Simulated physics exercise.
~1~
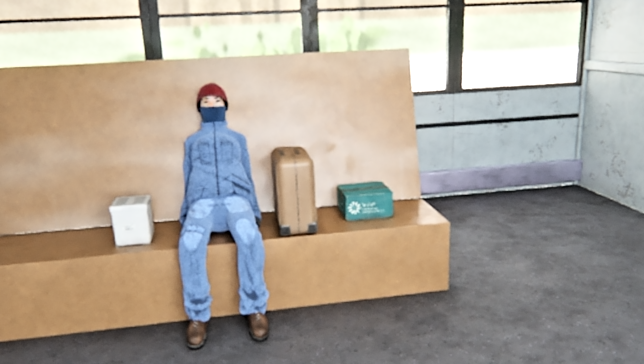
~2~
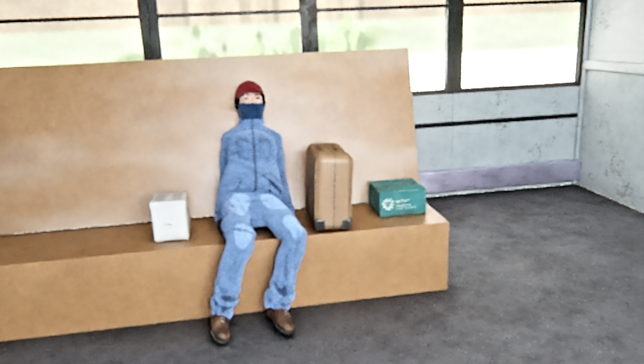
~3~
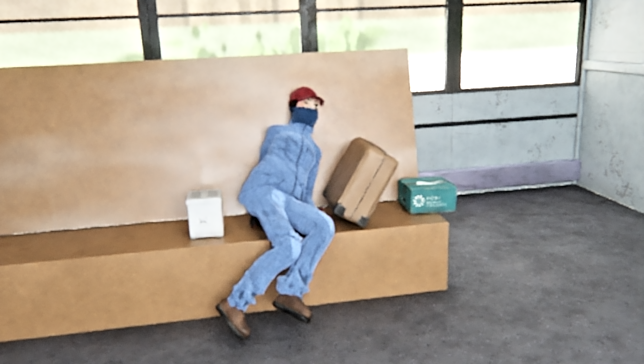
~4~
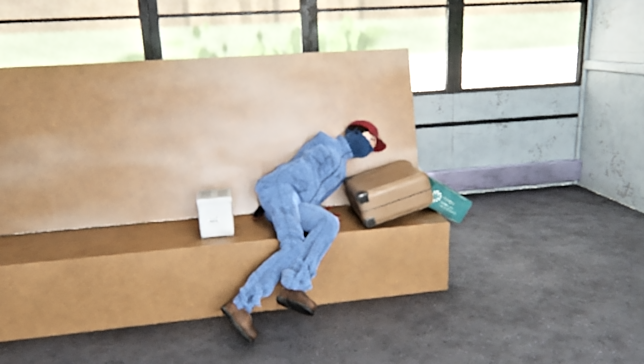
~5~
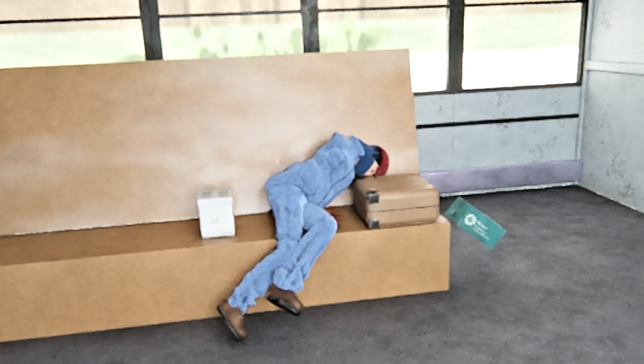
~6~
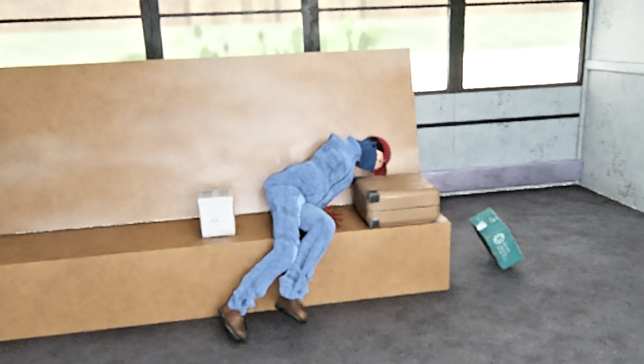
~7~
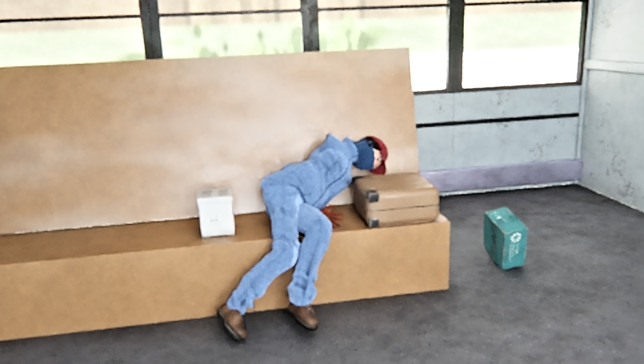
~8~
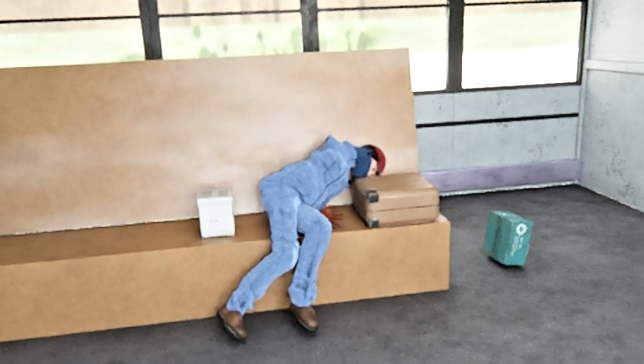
In this clip, a masked person in a red cap slides right along a bench with a white tub, brown case and teal carton, then slumps sideways onto the toppled case as the carton tumbles off the end to the floor; the tub stays upright.
